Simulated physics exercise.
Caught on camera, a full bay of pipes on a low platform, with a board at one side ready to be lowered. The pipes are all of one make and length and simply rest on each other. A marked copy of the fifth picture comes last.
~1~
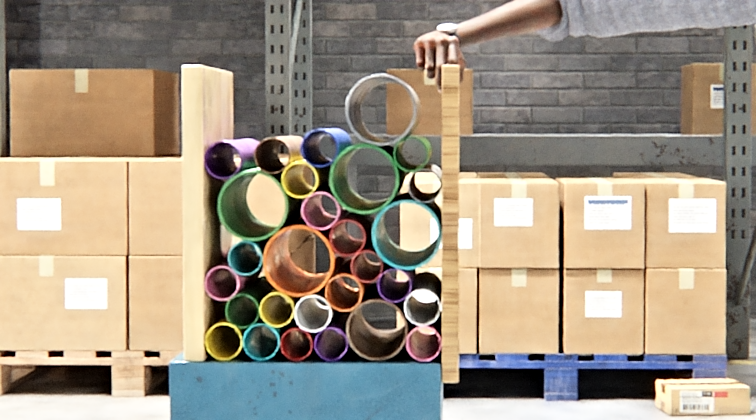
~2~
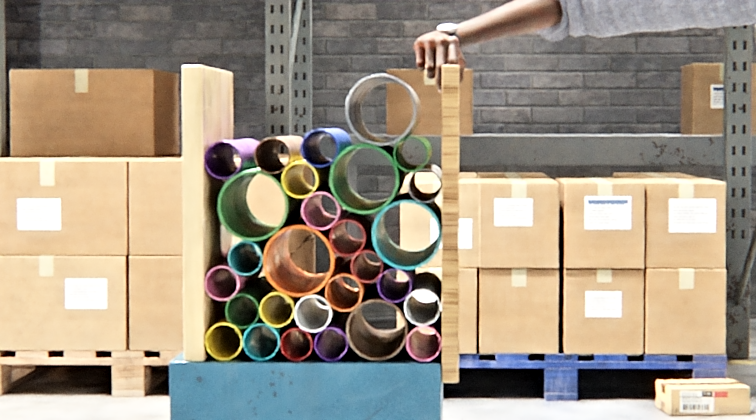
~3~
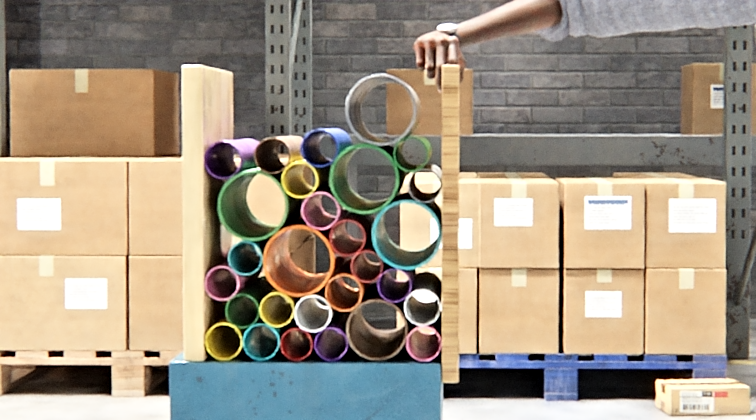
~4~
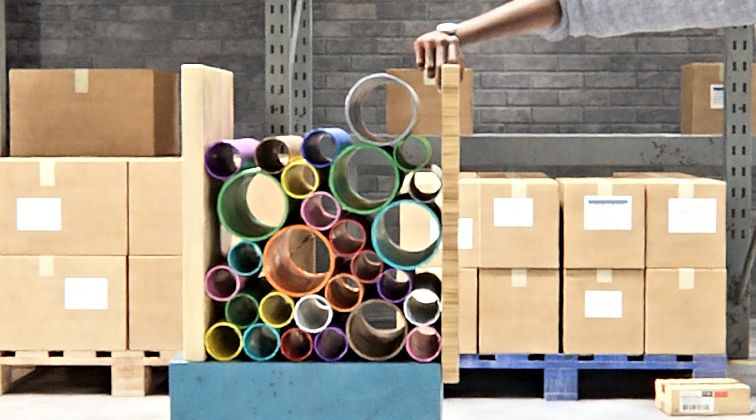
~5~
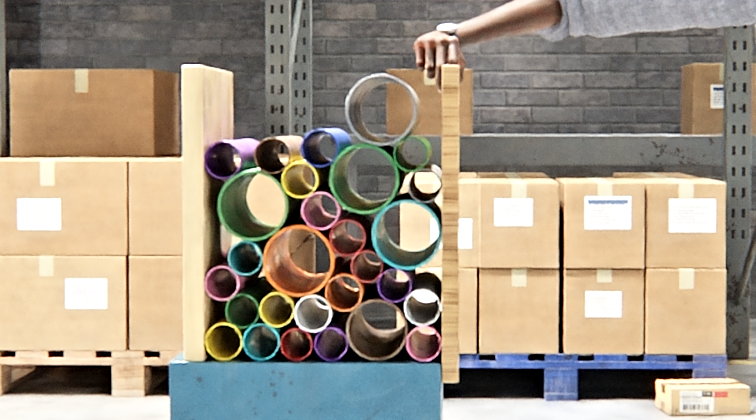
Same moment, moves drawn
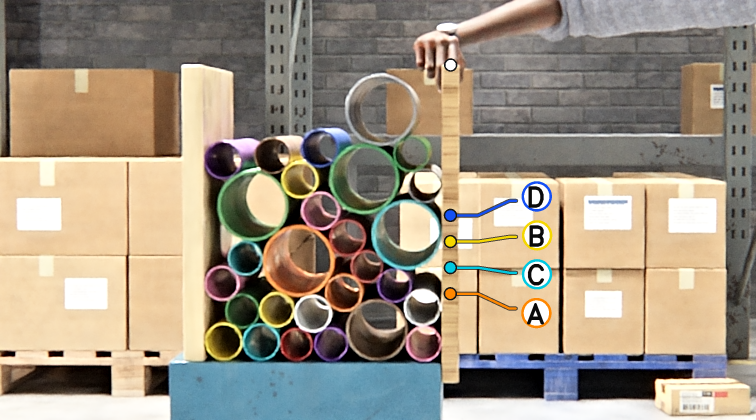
The clip shows colourful pipes of various widths stacked between two upright boards on a blue platform, with stacked boxes behind. A hand rests on top of the right-hand board throughout, and nothing visibly moves.
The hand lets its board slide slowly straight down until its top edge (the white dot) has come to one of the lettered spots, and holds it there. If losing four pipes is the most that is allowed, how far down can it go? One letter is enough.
Mark C is as low as it can go.
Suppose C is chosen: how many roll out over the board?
At C the number is three.
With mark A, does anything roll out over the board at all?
Yes.
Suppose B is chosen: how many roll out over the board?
At B the number is three.
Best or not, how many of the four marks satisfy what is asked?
The number is three.
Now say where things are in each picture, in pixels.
A yellow pipe (224, 341); a pink pipe (424, 344); a purple pipe (395, 285), in the first picture.
A purple pipe (395, 285); a turquoise pipe (407, 235), in the second picture.
A green pipe (365, 179), in the third picture.
Side board (451, 216); a yellow pipe (224, 341), in the fourth picture.
A pink pipe (424, 344); a purple pipe (395, 285); a turquoise pipe (407, 235), in the fifth picture.
On the copy, A at (450, 294); B at (450, 242); C at (450, 267); D at (450, 216); the white dot at (450, 65).
On C. First, top of the board (442, 149).
Then, top of the board (442, 243).
Finally, top of the board (442, 267), three out over the board.
By contrast, A more than four out over the board; B three out over the board; D three out over the board.
